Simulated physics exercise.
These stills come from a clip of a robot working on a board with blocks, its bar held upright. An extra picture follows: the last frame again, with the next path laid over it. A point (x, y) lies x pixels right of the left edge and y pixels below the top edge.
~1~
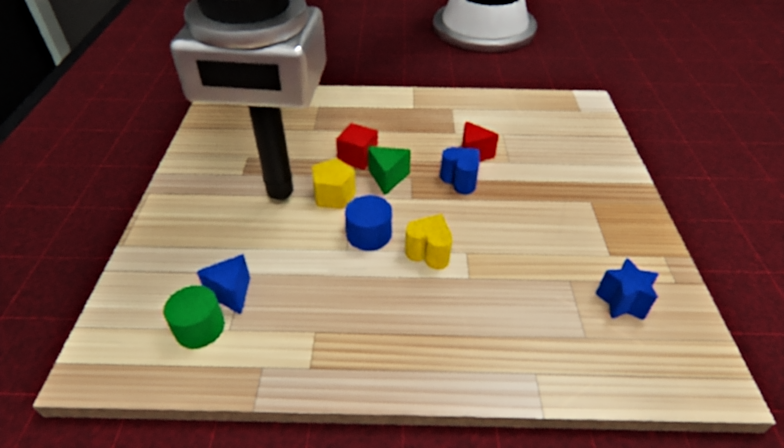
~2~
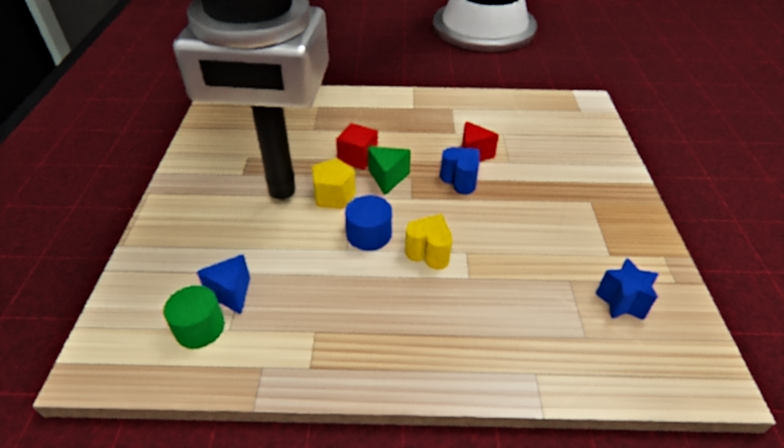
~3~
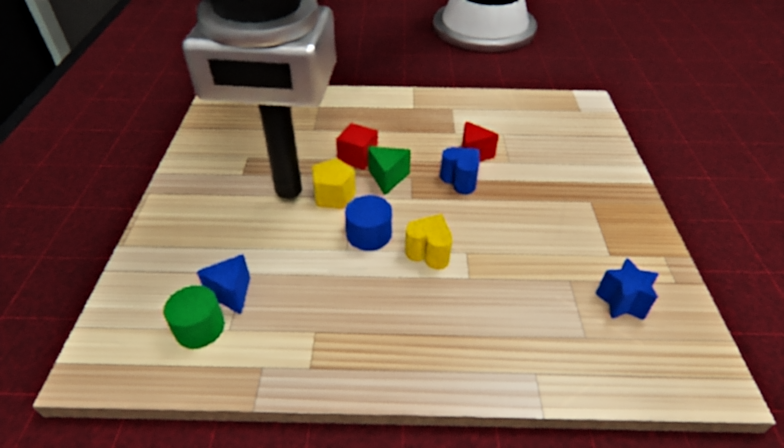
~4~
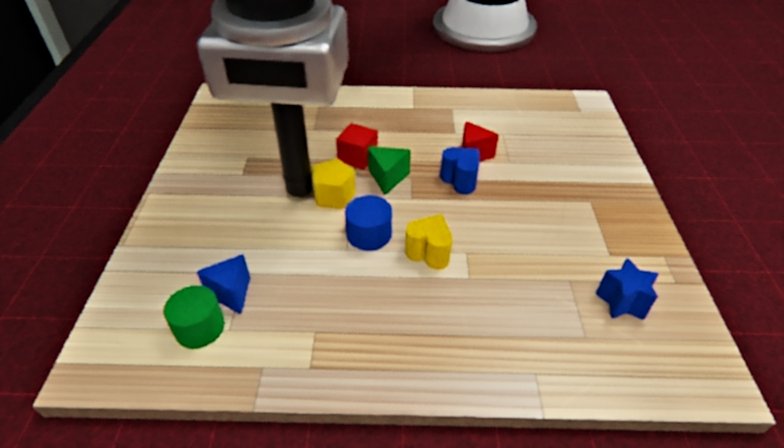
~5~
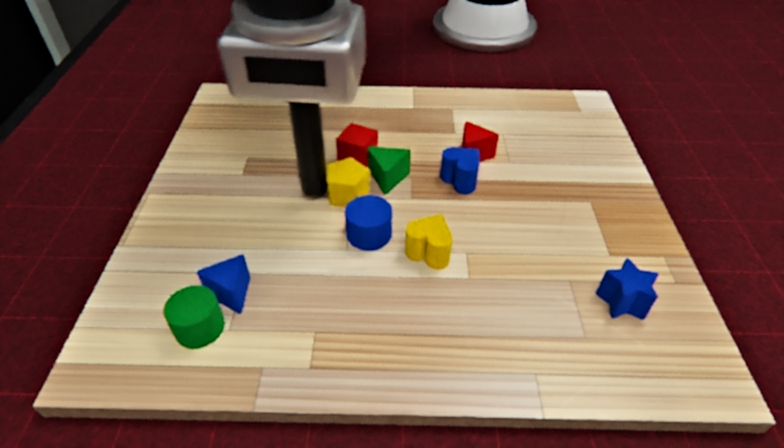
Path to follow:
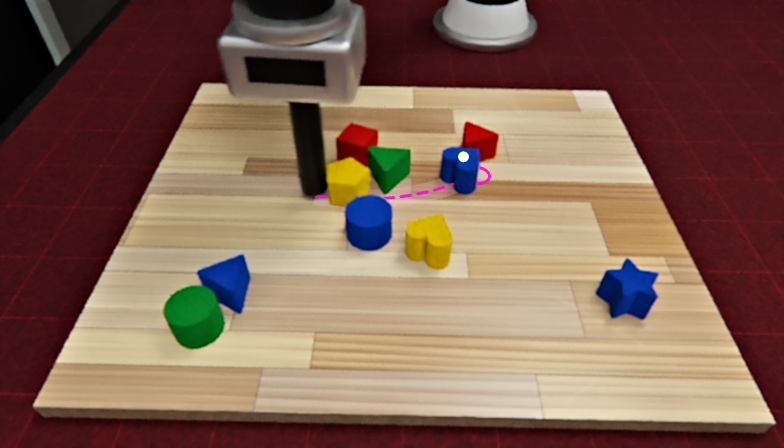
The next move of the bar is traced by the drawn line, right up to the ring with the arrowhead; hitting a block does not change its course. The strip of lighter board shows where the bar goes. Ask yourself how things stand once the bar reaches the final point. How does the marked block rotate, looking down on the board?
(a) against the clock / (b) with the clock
The one that fits is b, with the clock.
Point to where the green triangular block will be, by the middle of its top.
It sits at (429, 136).
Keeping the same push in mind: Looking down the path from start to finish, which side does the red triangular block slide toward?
Sideways, to the left.
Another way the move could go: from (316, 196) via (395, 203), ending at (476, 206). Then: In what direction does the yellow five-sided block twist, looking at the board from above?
It twists anticlockwise.
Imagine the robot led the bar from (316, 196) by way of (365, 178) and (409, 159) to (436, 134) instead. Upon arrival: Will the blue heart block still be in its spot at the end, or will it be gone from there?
That one moves away.
Drawn move, from (316, 196) via (373, 199) and (429, 191), ending at (477, 175); the dot is on the blue heart block.
What follows on the original path. One third of the way, bar (374, 191); yellow five-sided block (406, 168), turned 25° anticlockwise; green triangular block (412, 148), turned 45° anticlockwise.
Two thirds of the way, bar (430, 183); yellow five-sided block (453, 154), turned 40° anticlockwise; green triangular block (429, 136), turned 90° anticlockwise; blue heart block (486, 153), turned 30° clockwise.
At the end, bar (478, 167); yellow five-sided block (492, 136), turned 60° anticlockwise; green triangular block (429, 136), turned 90° anticlockwise; blue heart block (525, 143), turned 70° clockwise; red triangular block (485, 119).
